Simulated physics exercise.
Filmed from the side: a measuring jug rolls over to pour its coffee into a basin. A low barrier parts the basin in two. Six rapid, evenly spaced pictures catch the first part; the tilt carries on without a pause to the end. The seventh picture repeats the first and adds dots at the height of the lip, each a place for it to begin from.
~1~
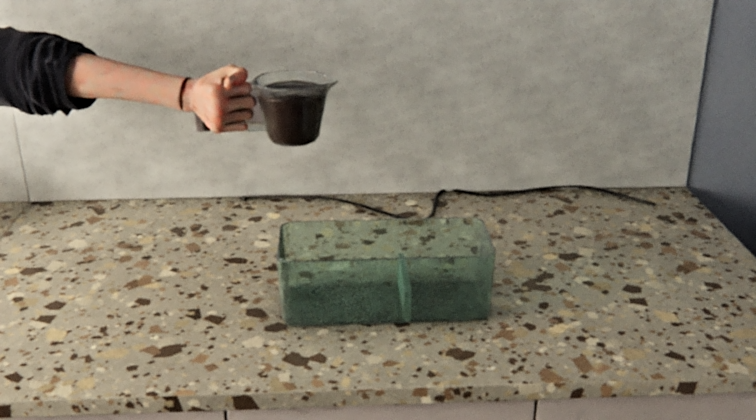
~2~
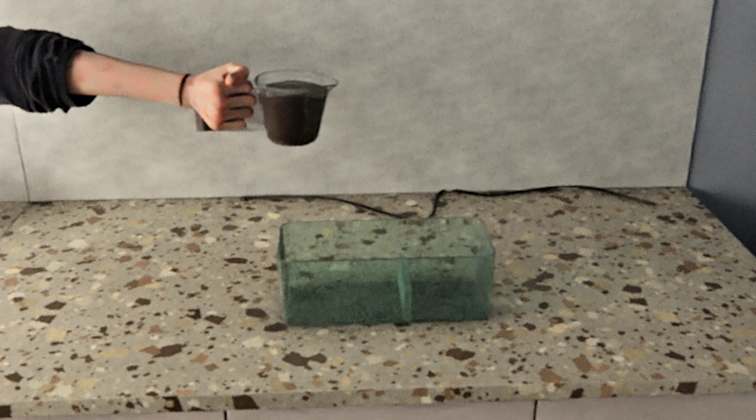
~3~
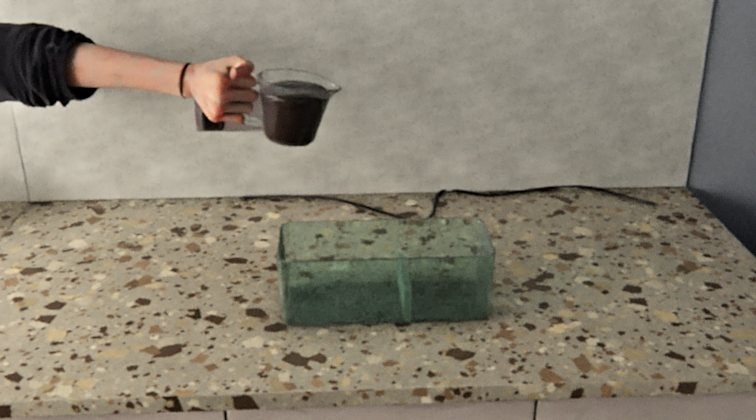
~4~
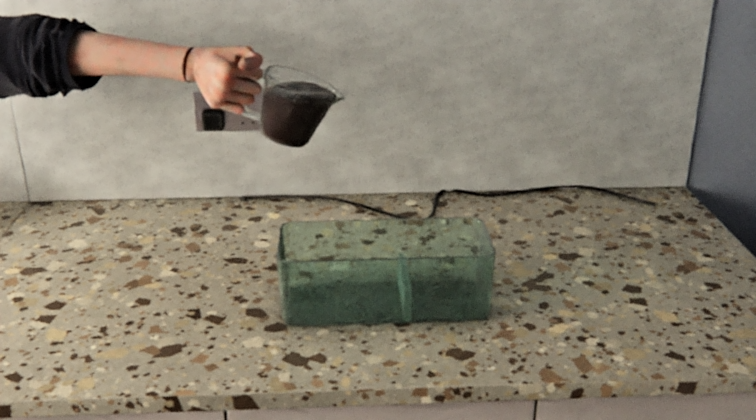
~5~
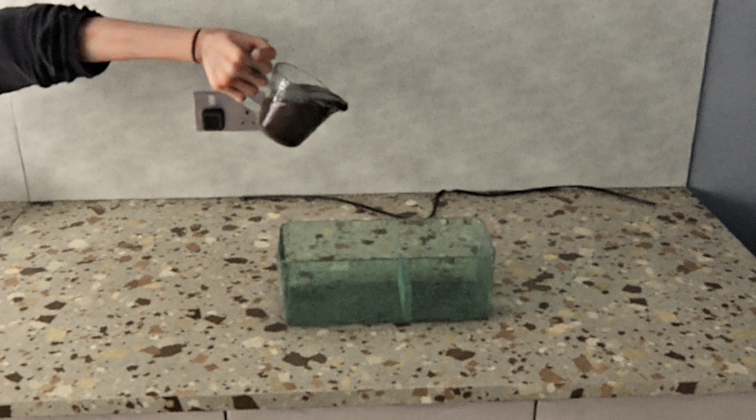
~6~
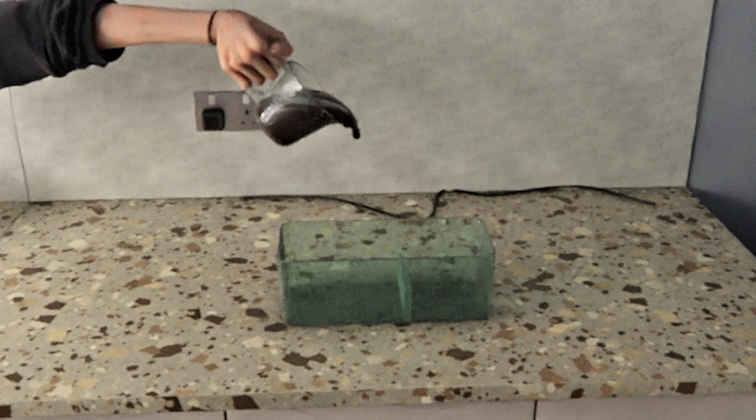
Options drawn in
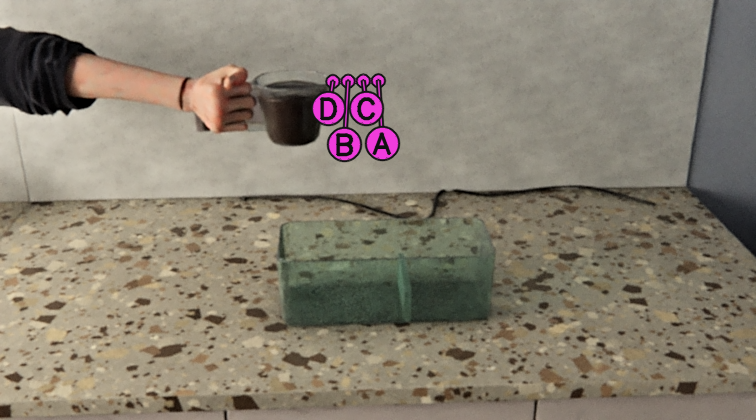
Hand tilting a glass jug of dark coffee rightward above a divided green basin, the liquid beginning to pour over its lip.
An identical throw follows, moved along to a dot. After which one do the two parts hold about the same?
C is best.
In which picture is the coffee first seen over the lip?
Picture 5.
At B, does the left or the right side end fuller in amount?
The left side.
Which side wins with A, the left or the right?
The right one.
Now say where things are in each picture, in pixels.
The first picture shows upright, lip at (336, 81); basin from (282, 323) to (489, 316); top of the wall at (404, 271); nothing has left yet.
The second picture shows tipped about 2°, lip at (337, 83); nothing has left yet.
The third picture shows tipped about 9°, lip at (340, 88); nothing has left yet.
The fourth picture shows tipped about 20°, lip at (343, 97); nothing has left yet.
The fifth picture shows tipped about 34°, lip at (345, 109); coffee is over the lip, down to (345, 109).
The sixth picture shows tipped about 50°, lip at (343, 123); coffee is over the lip, down to (357, 135).
On the marked copy, A at (378, 80); B at (348, 81); C at (363, 81); D at (332, 81).
If A is chosen, about 22 % ends left of the wall and 75 % right of it; 3 % is lost outside.
If B is chosen, about 74 % ends left of the wall and 18 % right of it; 8 % is lost outside.
If C is chosen, about 53 % ends left of the wall and 43 % right of it; 4 % is lost outside.
If D is chosen, about 86 % ends left of the wall and 5 % right of it; 9 % is lost outside.
